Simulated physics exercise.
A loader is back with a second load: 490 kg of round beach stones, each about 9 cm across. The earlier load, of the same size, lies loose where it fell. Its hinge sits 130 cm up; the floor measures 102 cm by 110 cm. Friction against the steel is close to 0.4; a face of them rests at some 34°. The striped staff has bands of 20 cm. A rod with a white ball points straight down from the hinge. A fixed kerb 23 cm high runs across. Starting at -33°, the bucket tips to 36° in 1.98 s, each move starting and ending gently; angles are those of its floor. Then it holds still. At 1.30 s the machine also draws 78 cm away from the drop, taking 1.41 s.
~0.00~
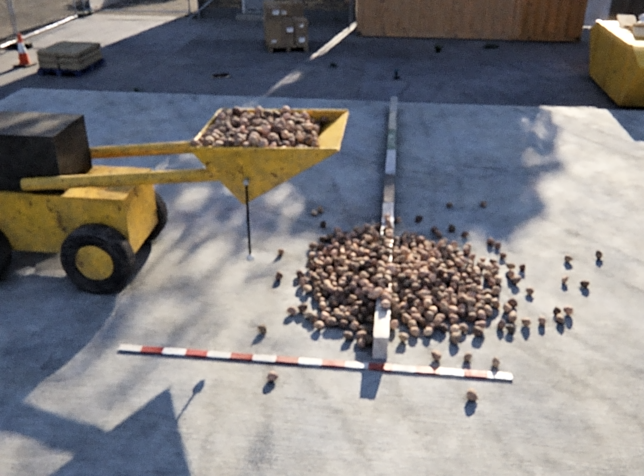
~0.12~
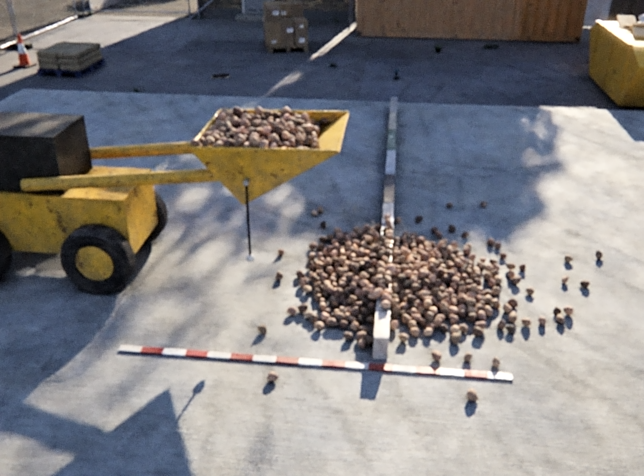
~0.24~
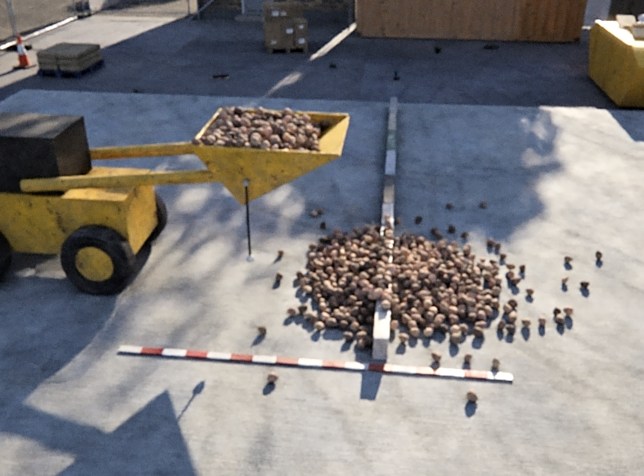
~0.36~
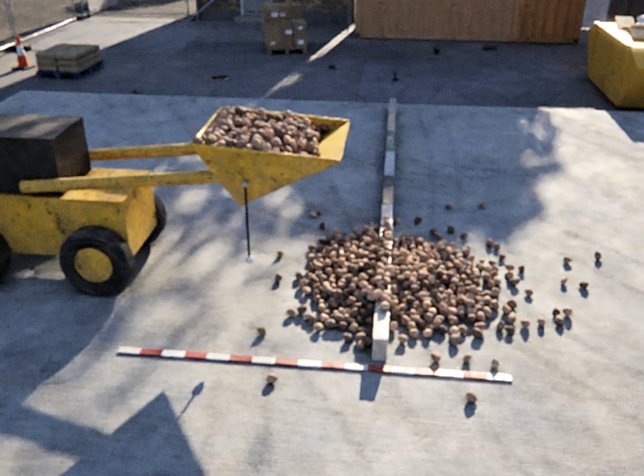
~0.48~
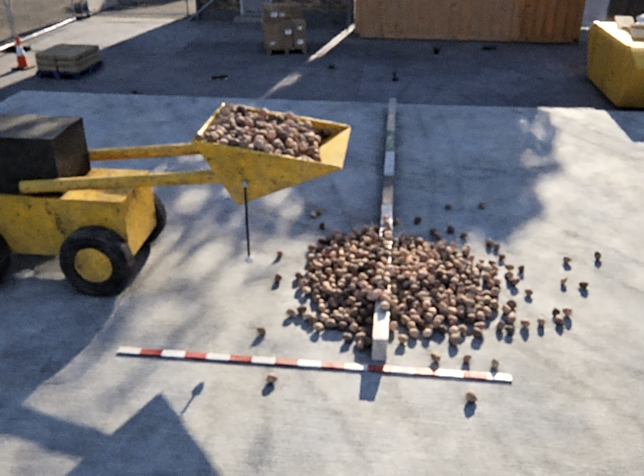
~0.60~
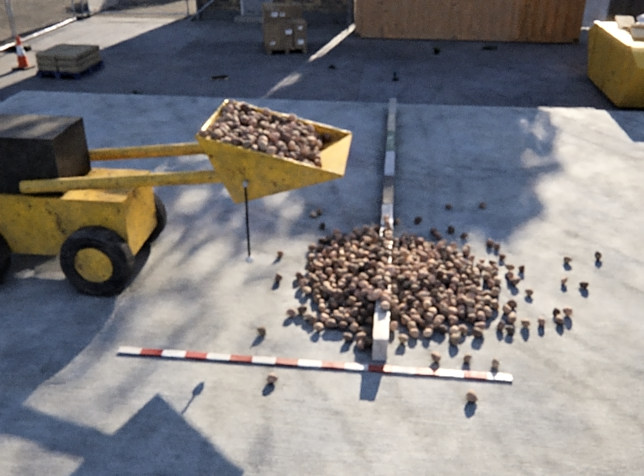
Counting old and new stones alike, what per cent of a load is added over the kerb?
About 1 per cent.
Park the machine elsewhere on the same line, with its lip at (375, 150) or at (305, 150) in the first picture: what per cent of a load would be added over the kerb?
About 20 and 0 per cent.
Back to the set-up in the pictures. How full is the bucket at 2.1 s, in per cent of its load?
Roughly 15 per cent is still inside.
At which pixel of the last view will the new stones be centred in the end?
Around (320, 269).
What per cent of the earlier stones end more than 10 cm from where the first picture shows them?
Roughly 5 per cent of them.
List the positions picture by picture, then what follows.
In the first picture, lip at (338, 150), floor tilted -33°, highest stones at (252, 116). The earlier load is highest near (382, 264), 28 cm above ground level, 52 % on this side of the kerb, 48 % over the kerb.
In the second picture, lip at (338, 152), floor tilted -32°, highest stones at (253, 116); the stones move at 0.1 m/s on average.
In the third picture, the bucket is at -30°, its lip at (339, 156); the top of the load is at (248, 118); the stones move at 0.1 m/s on average.
In the fourth picture, the bucket is at -27°, its lip at (340, 162); the top of the load is at (237, 116); the stones move at 0.2 m/s on average.
In the fifth picture, the bucket is at -23°, its lip at (341, 168); the top of the load is at (232, 113); the stones move at 0.2 m/s on average.
In the sixth picture, lip at (343, 176), floor tilted -18°, highest stones at (235, 111); the stones move at 0.2 m/s on average.
After 1.5 s the floor is at 25°; in per cent of one load, 94 in the bucket, 58 on this side of the kerb, 48 over the kerb; the foremost stones are at (568, 291).
After 2.1 s the floor is at 36°; in per cent of one load, 13 in the bucket, 138 on this side of the kerb, 49 over the kerb; the foremost stones are at (568, 291).
After 3.2 s the floor is at 36°; in per cent of one load, 0 in the bucket, 150 on this side of the kerb, 50 over the kerb; the foremost stones are at (568, 291).
After 5.9 s the floor is at 36°; in per cent of one load, 0 in the bucket, 150 on this side of the kerb, 50 over the kerb; the foremost stones are at (568, 291). Net gain over the kerb, 1.
